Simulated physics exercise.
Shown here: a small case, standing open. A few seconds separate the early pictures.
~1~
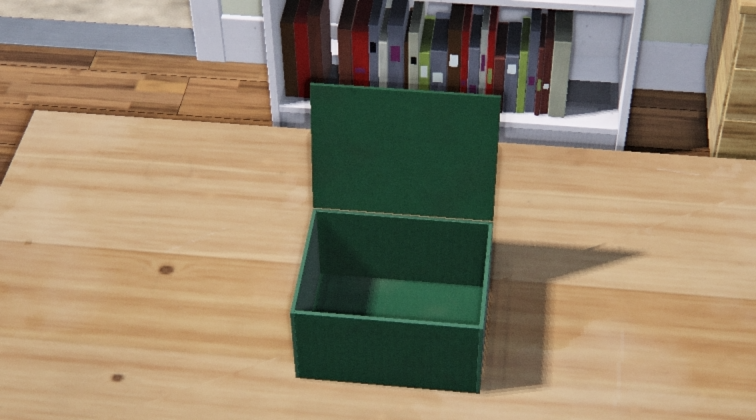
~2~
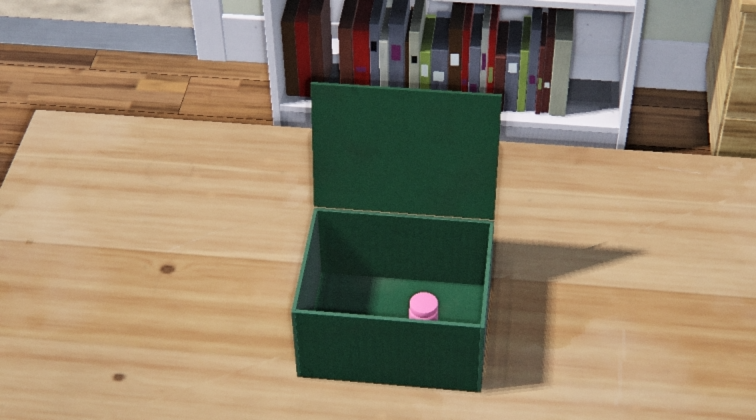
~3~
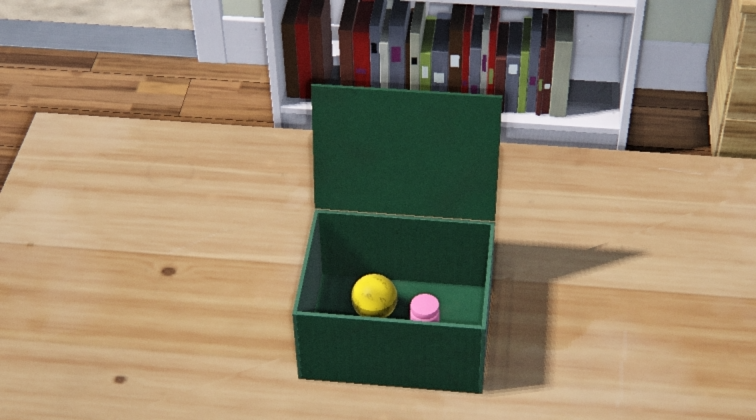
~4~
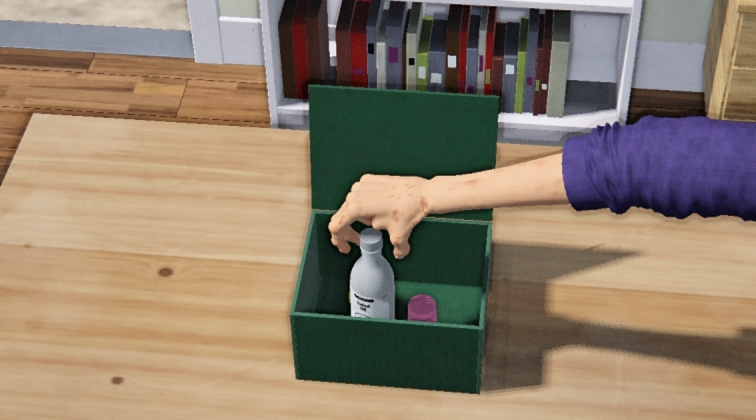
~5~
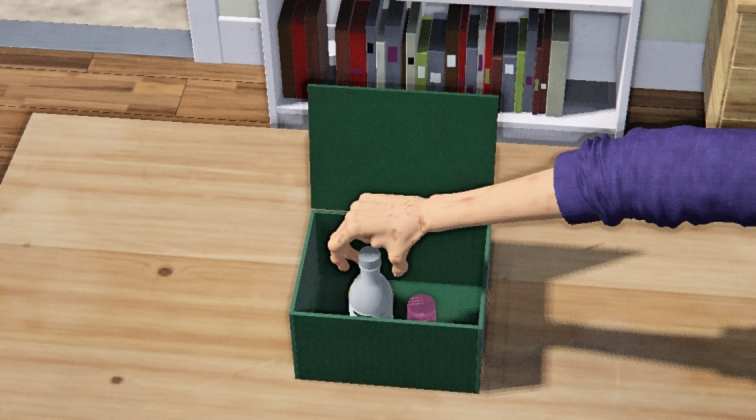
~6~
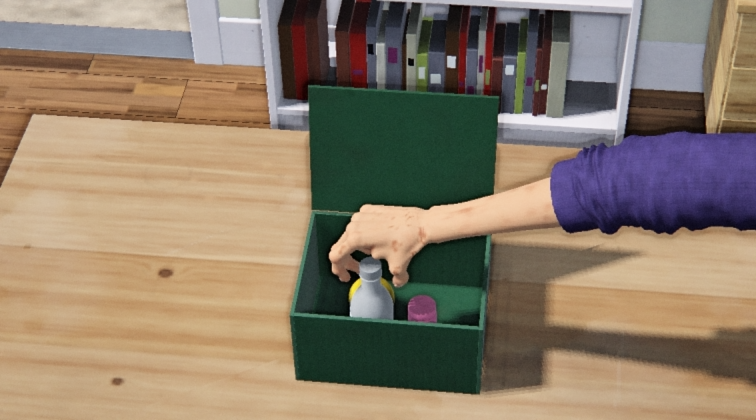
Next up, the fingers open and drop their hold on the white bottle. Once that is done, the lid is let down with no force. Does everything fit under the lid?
The lid fails to lower completely.
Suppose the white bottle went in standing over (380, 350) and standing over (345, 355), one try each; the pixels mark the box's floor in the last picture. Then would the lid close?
Lid: First try open, second try open.
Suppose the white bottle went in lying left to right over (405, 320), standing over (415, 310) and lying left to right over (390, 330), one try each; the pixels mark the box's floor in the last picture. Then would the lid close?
Going through the three tries, the lid settles all the way, then hangs open, then settles all the way.
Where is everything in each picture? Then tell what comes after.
In the first frame, the last thing is not in view yet.
In the second frame, the last thing is not in view yet.
In the third frame, the last thing is not in view yet.
The fourth frame shows on its way; white bottle (373, 285).
The fifth frame shows on its way.
The sixth frame shows in place under the hand.
Then, 1.30 s on from there, lid 86° above the rim.
Then, 1.60 s on from there, lid 63° above the rim.
Then, 1.80 s on from there, lid 35° above the rim.
In the end, lid 23° above the rim; all 3 unmoved. At the end, from the last picture's camera, white bottle near (372, 312).
